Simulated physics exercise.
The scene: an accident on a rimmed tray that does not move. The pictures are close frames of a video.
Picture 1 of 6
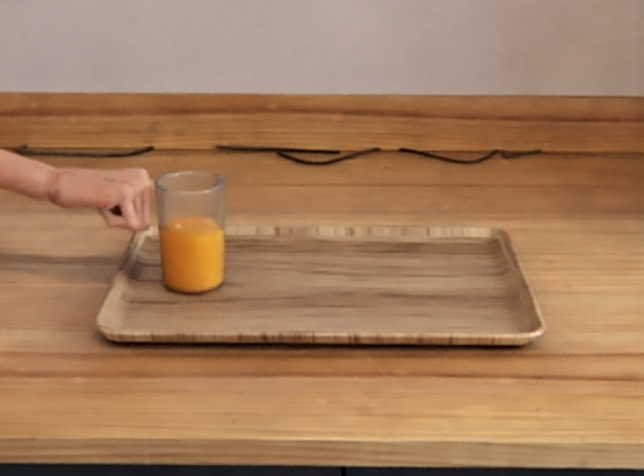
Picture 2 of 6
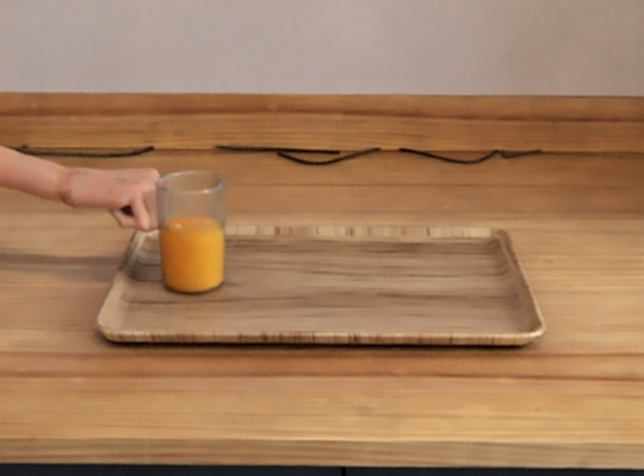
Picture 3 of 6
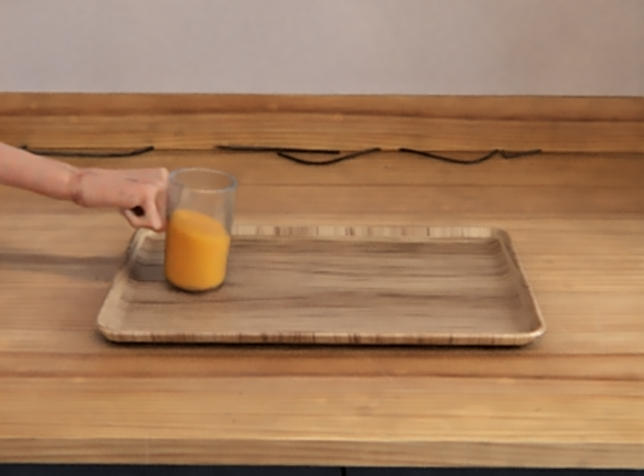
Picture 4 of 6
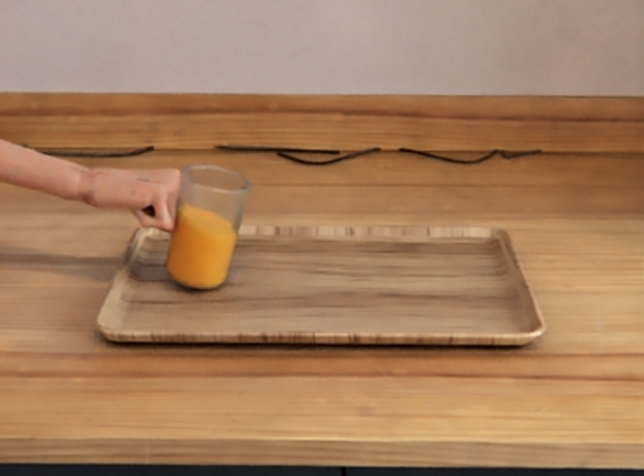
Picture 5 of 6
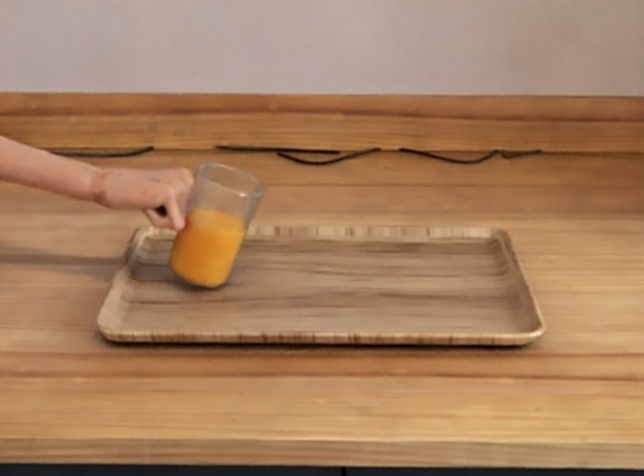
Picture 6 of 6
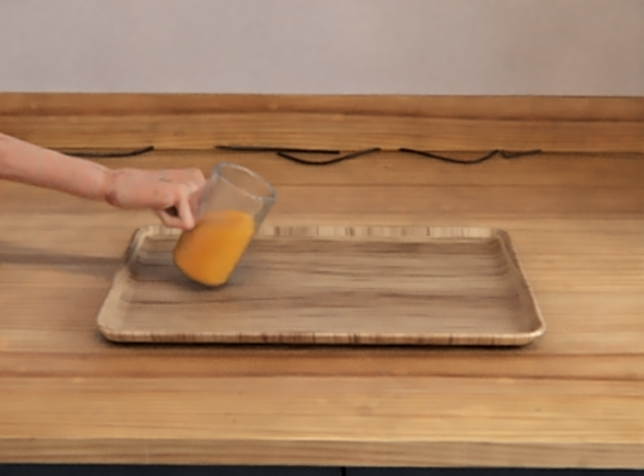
A glass of orange juice leaned farther and farther to the right as a hand reached in from the left and pushed against its side, while the wooden tray beneath it stayed still.
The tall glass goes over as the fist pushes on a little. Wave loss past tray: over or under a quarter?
Over.
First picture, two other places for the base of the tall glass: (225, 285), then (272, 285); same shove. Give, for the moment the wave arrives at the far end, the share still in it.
First spot: Roughly 55 per cent; second spot: Roughly 70 per cent.
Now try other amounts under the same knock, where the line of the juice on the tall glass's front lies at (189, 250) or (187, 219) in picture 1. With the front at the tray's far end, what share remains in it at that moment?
40 % and 45 %.
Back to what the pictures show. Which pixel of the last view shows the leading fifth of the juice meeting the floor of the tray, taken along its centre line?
I'd mark it somewhere close to pixel (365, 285).
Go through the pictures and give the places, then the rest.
It leans 0°; its right rim is at (222, 184); the juice meets the walls at (163, 223) and (221, 224); the tray's far rim is at (524, 277); the tray is clear ahead, in the first picture.
It leans 0°; its right rim is at (223, 184); the juice meets the walls at (163, 223) and (221, 224), in the second picture.
It leans 7°; its right rim is at (235, 185); the juice meets the walls at (172, 210) and (225, 226), in the third picture.
It leans 13°; its right rim is at (248, 187); the juice meets the walls at (181, 203) and (235, 225), in the fourth picture.
It leans 21°; its right rim is at (261, 191); the juice meets the walls at (188, 213) and (246, 222), in the fifth picture.
It leans 28°; its right rim is at (274, 197); the juice meets the walls at (191, 222) and (257, 217), in the sixth picture.
A moment on, the tall glass lies on its side and 100 per cent is in the glass, 0 on the tray and 0 above or beyond its rim.
Next, the tall glass lies on its side and 69 per cent is in the glass, 24 on the tray and 7 above or beyond its rim.
Then the tall glass lies on its side and 37 per cent is in the glass, 61 on the tray and 2 above or beyond its rim.
Later the tall glass lies on its side and 19 per cent is in the glass, 46 on the tray and 35 above or beyond its rim.
Finally, 66 per cent is held by tray and glass, 34 is off the tray.
